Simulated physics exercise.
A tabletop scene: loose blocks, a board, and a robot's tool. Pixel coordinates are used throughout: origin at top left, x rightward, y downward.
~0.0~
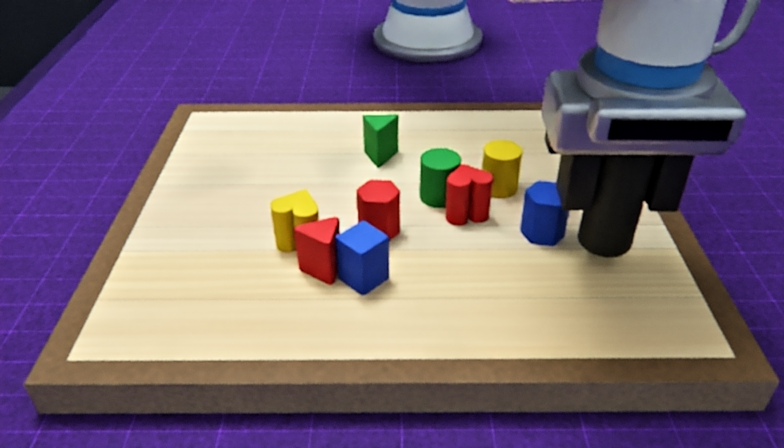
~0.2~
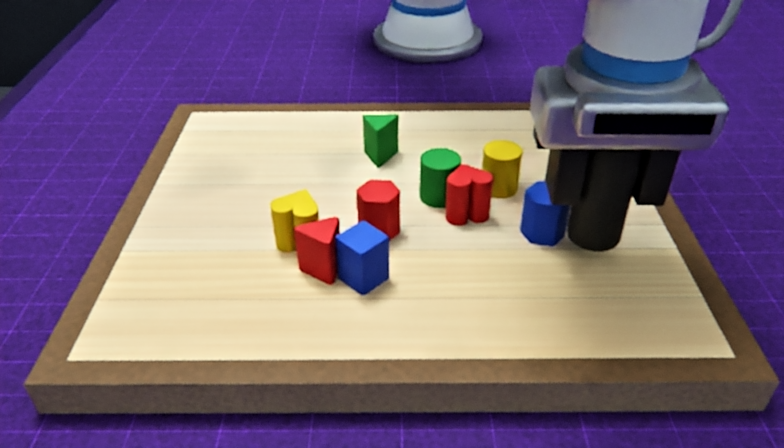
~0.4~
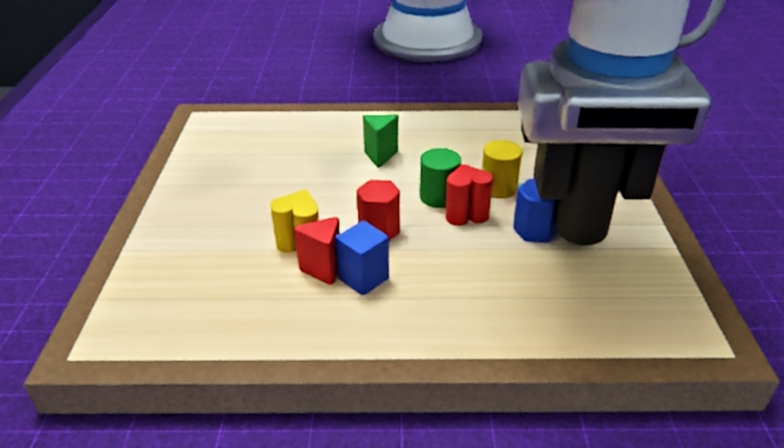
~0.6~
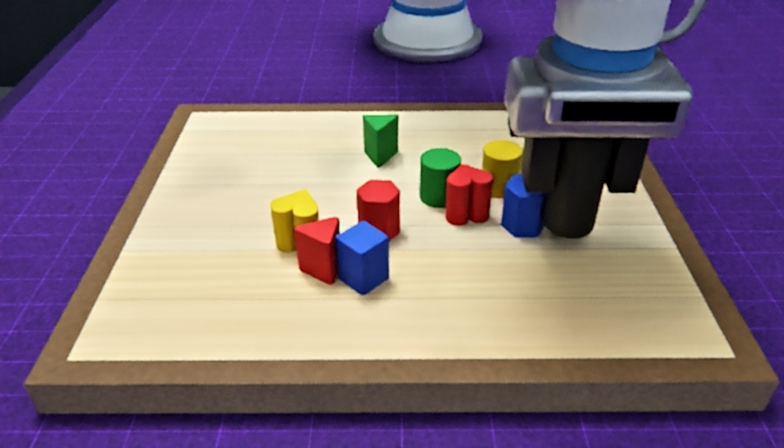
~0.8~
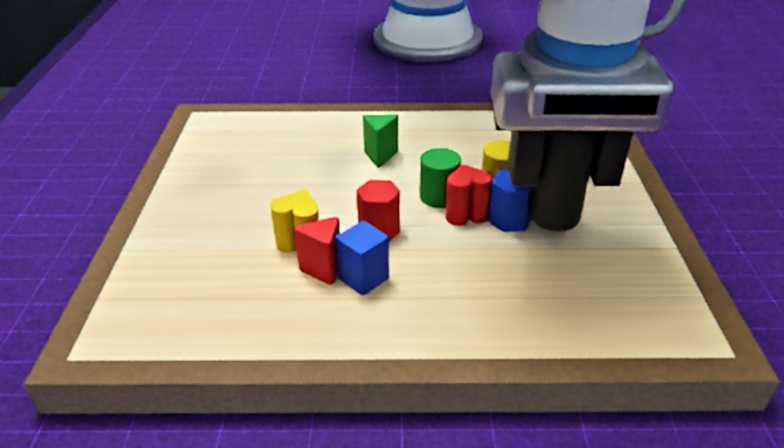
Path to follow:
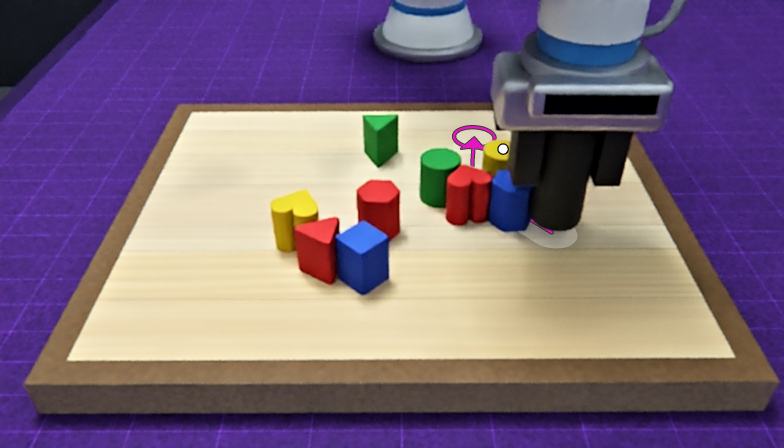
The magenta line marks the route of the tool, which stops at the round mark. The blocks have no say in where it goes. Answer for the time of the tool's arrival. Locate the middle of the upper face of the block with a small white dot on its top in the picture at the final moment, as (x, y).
Somewhere near (484, 85).
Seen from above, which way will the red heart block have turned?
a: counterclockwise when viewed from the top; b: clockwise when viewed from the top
Letter b.
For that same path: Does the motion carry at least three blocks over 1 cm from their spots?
It seems so.
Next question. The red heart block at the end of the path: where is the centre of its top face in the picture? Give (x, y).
About (427, 179).
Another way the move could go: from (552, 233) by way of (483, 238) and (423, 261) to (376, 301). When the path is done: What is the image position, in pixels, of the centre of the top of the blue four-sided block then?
I'd say the blue four-sided block ends with its top centre at (325, 252).
The line goes from (552, 233) by way of (500, 201) and (473, 168) to (474, 137); the dot is on the yellow round block.
On the path given first. One third of the way, tool (502, 186); green round block (431, 155); red heart block (431, 178), turned 45° clockwise; yellow round block (492, 139); blue six-sided block (464, 169), turned 100° anticlockwise.
Two thirds of the way, tool (474, 154); green round block (426, 154); red heart block (427, 179), turned 35° clockwise; yellow round block (479, 111); blue six-sided block (459, 168), turned 115° anticlockwise.
At the end, tool (475, 124); green round block (426, 154); red heart block (427, 179), turned 35° clockwise; yellow round block (484, 85); blue six-sided block (459, 168), turned 115° anticlockwise.
